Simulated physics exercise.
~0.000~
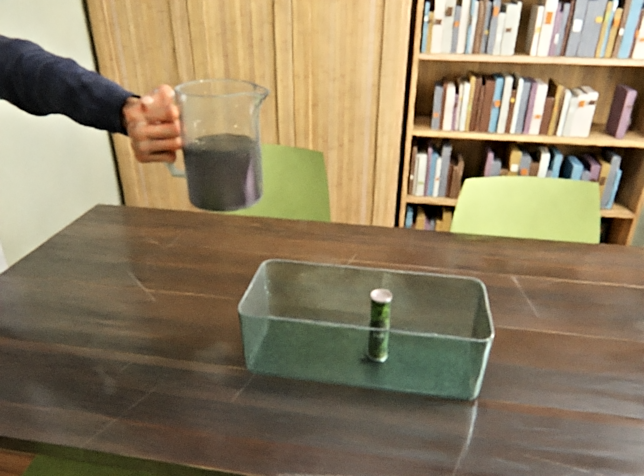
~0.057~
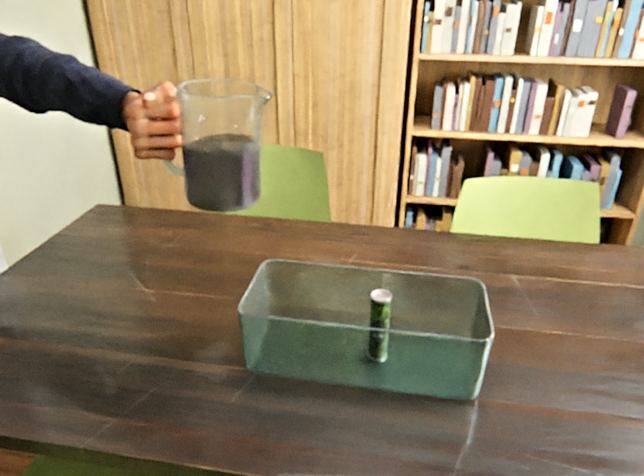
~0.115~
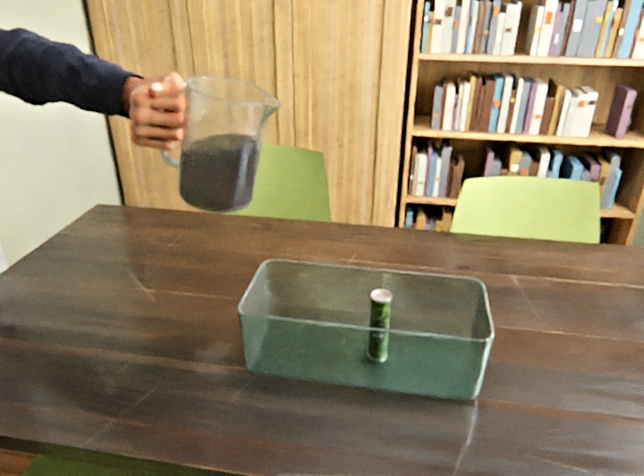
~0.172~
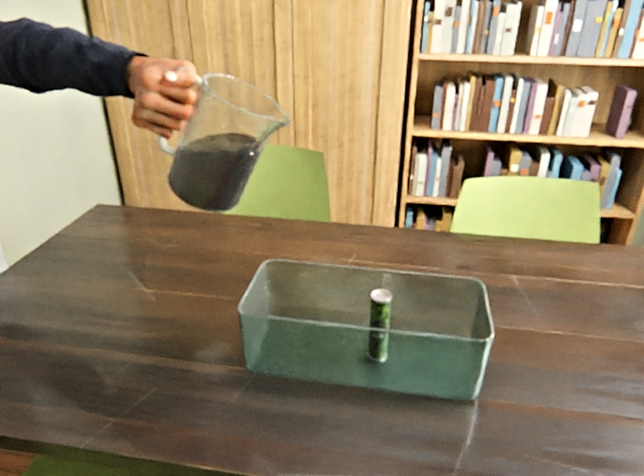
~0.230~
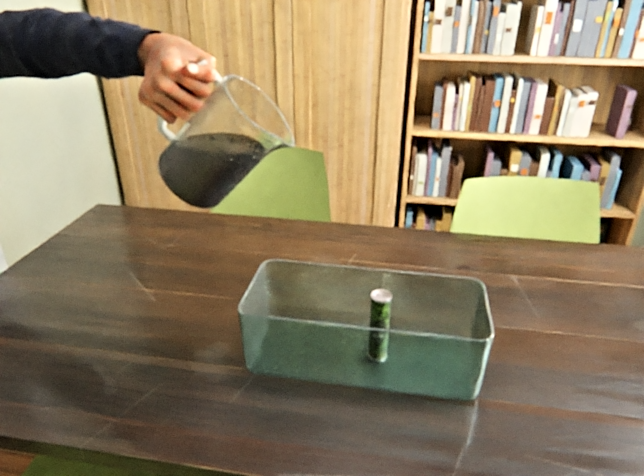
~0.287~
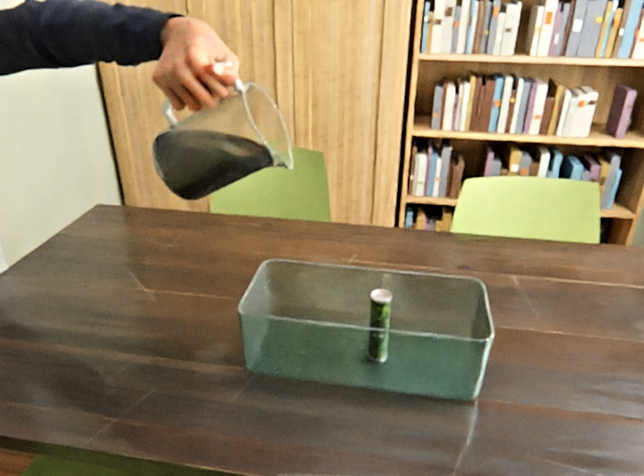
On a dark wooden table, a hand tilting a glass pitcher of dark liquid rightward above a clear basin holding a green tin.
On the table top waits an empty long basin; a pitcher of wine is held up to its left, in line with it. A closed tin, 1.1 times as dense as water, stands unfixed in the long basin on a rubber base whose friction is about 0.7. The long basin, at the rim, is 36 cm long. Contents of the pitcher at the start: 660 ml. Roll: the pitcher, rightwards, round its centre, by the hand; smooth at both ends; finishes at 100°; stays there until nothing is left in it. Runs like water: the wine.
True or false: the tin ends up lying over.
True.
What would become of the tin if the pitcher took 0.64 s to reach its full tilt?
Then it holds its balance.
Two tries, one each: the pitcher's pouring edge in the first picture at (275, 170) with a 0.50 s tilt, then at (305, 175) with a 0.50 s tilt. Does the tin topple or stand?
First it keeps standing; then it goes over.
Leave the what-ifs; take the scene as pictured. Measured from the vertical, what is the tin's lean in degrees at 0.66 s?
I'd say it's tipped close to 0 degrees.
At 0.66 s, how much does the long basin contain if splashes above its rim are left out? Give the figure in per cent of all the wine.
I reckon close to 30 per cent.
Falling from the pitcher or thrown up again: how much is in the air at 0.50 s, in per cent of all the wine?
About 24 per cent.
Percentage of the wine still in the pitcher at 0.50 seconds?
Near 74 in a hundred.
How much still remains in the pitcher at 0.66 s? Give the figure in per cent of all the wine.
34 %.
By 0.50 s the tilt is 100° and 74 per cent is still to pour; the tin stands where it began.
By 0.66 s the tilt is 100° and 34 per cent is still to pour; the tin stands where it began.
By 0.82 s the tilt is 100° and 15 per cent is still to pour; the tin leans 6°.
By 1.00 s the tilt is 100° and 5 per cent is still to pour; the tin leans 51°.
At rest the tin lies on its side.
